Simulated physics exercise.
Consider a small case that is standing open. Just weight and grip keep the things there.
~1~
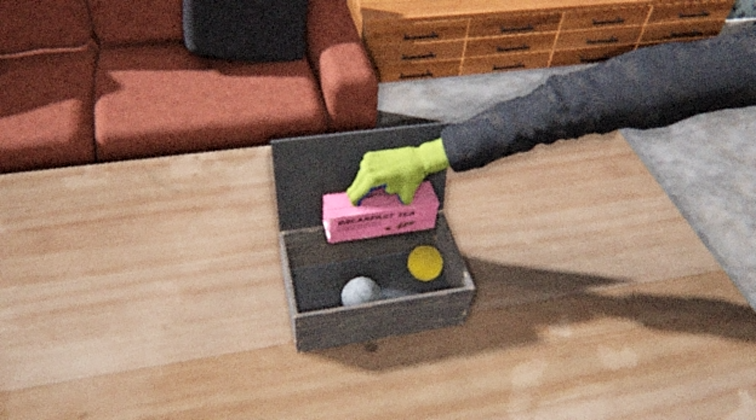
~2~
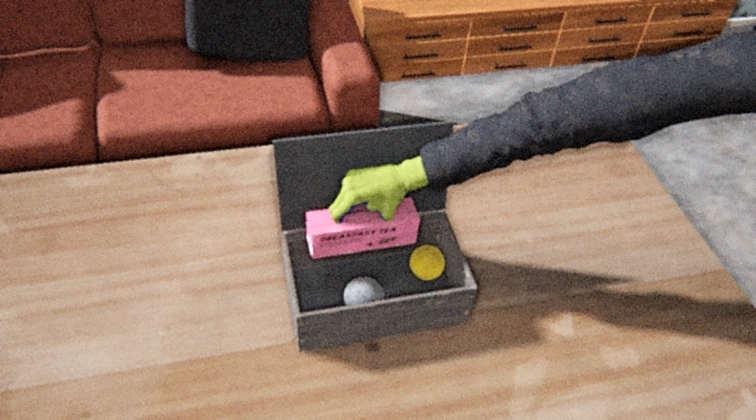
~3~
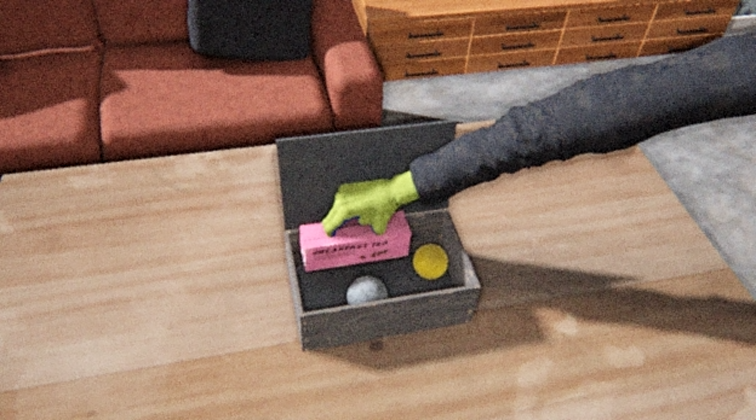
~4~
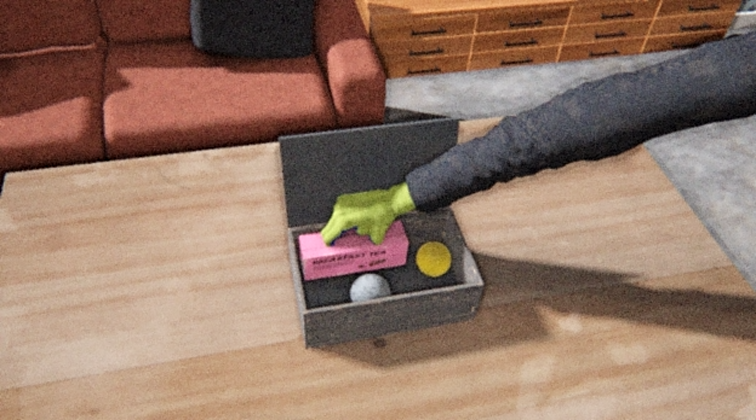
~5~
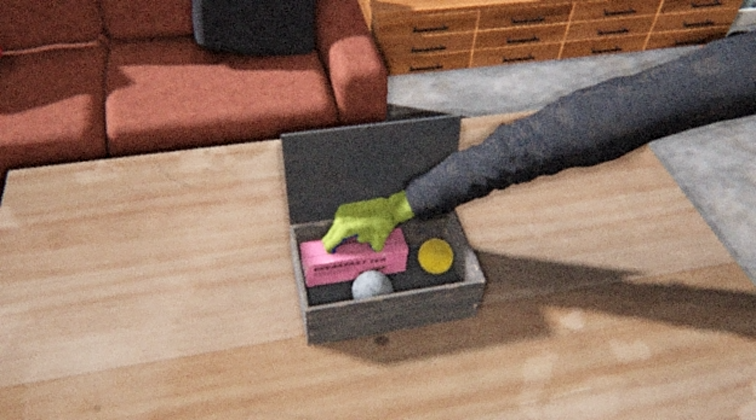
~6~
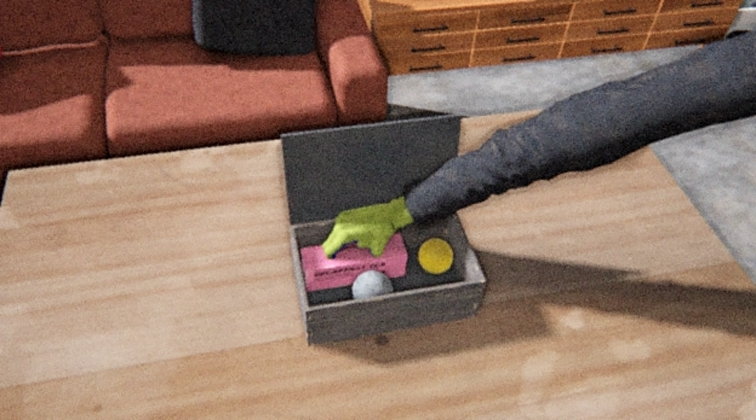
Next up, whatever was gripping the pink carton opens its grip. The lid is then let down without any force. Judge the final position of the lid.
I'd say the lid ends up closed there.
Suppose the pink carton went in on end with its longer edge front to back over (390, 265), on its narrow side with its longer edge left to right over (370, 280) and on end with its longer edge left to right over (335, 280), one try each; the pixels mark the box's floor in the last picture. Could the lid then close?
With the first placement it remains raised; with the second it settles down; with the third it remains raised.
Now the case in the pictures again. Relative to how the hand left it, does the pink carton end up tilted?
By the end it has kept its angle.
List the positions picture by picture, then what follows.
Still above its spot; pink carton (380, 212); yellow lemon (425, 263), in the first picture.
Still above its spot; pink carton (362, 228); yellow lemon (427, 263), in the second picture.
Still above its spot; pink carton (355, 241); yellow lemon (431, 262), in the third picture.
Still above its spot; pink carton (353, 250); yellow lemon (434, 259), in the fourth picture.
Still above its spot; pink carton (354, 257); yellow lemon (436, 256), in the fifth picture.
Put in, still held; pink carton (354, 262); yellow lemon (436, 256), in the sixth picture.
Then, 1.20 s after the last picture, lid starting down.
Then, 1.70 s after the last picture, lid 46° above the rim.
Then, 2.00 s after the last picture, lid 10° above the rim.
At rest, lid shut; all 3 in place. Seen from the same camera at the end, pink carton near (354, 263).
